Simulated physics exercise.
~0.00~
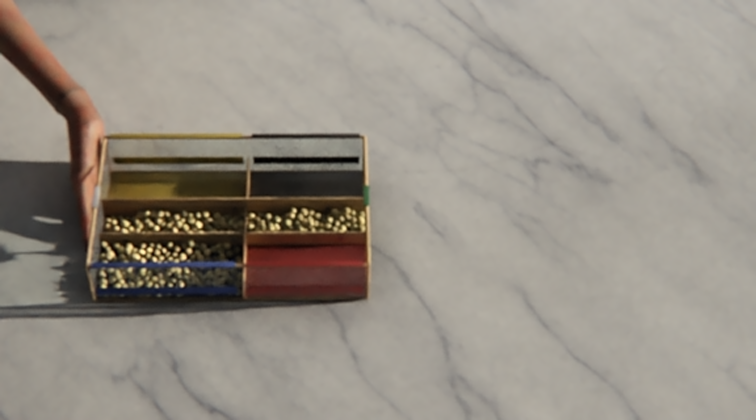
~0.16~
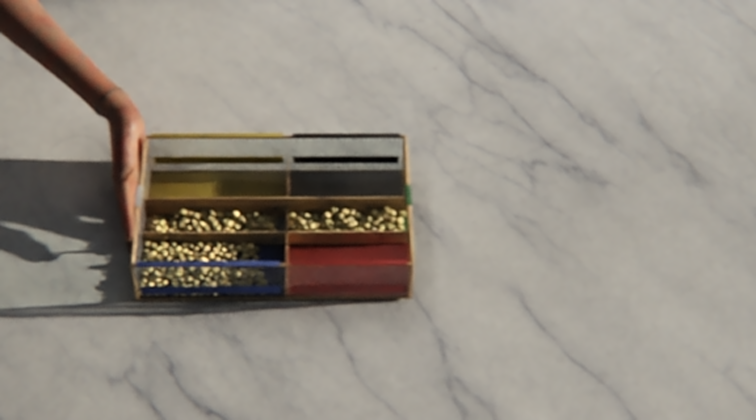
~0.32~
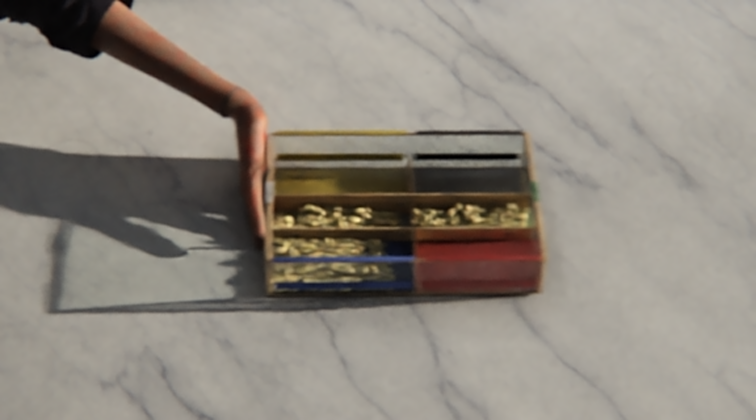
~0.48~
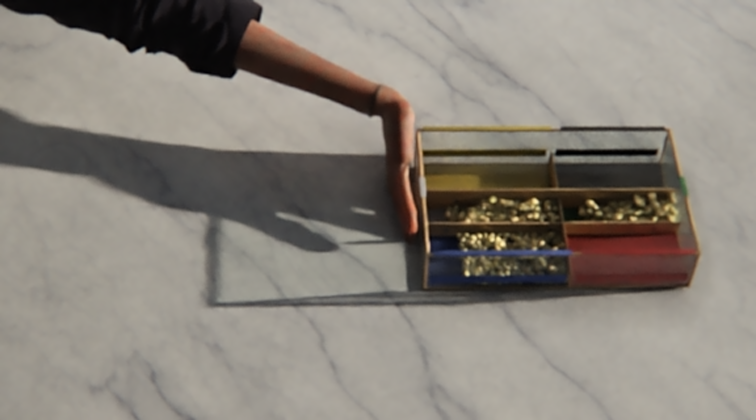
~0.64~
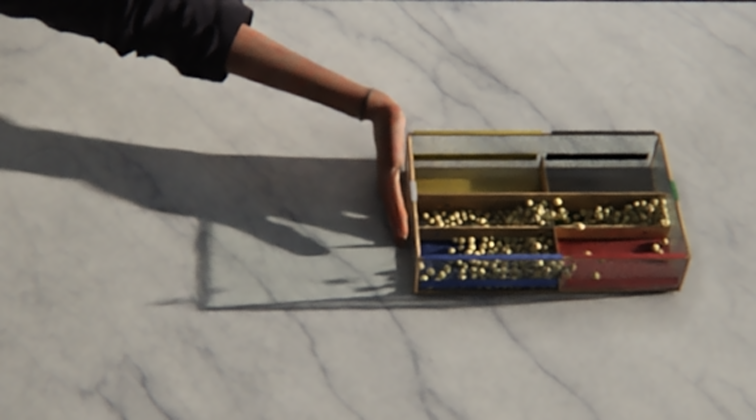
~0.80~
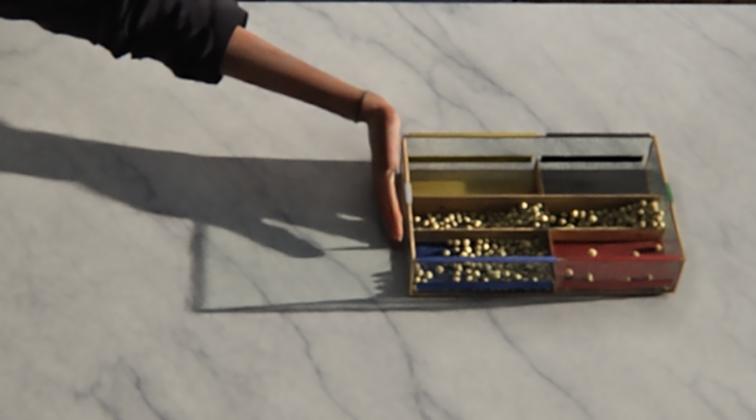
To begin with, a hand rests against the left side of a clear-walled, divided tray on a marble surface, with small golden beads filling the two middle compartments and the blue one at front left. The hand pushes the tray to the right, slowly and then faster, as a dark-sleeved arm comes into view. As the tray nears the right side, the beads bunch up, leaving part of the blue floor bare. The tray then halts, and beads scatter rightward, a few crossing into the empty red compartment. Finally, the hand stays against the still tray, with most beads in their original sections and several over the red.
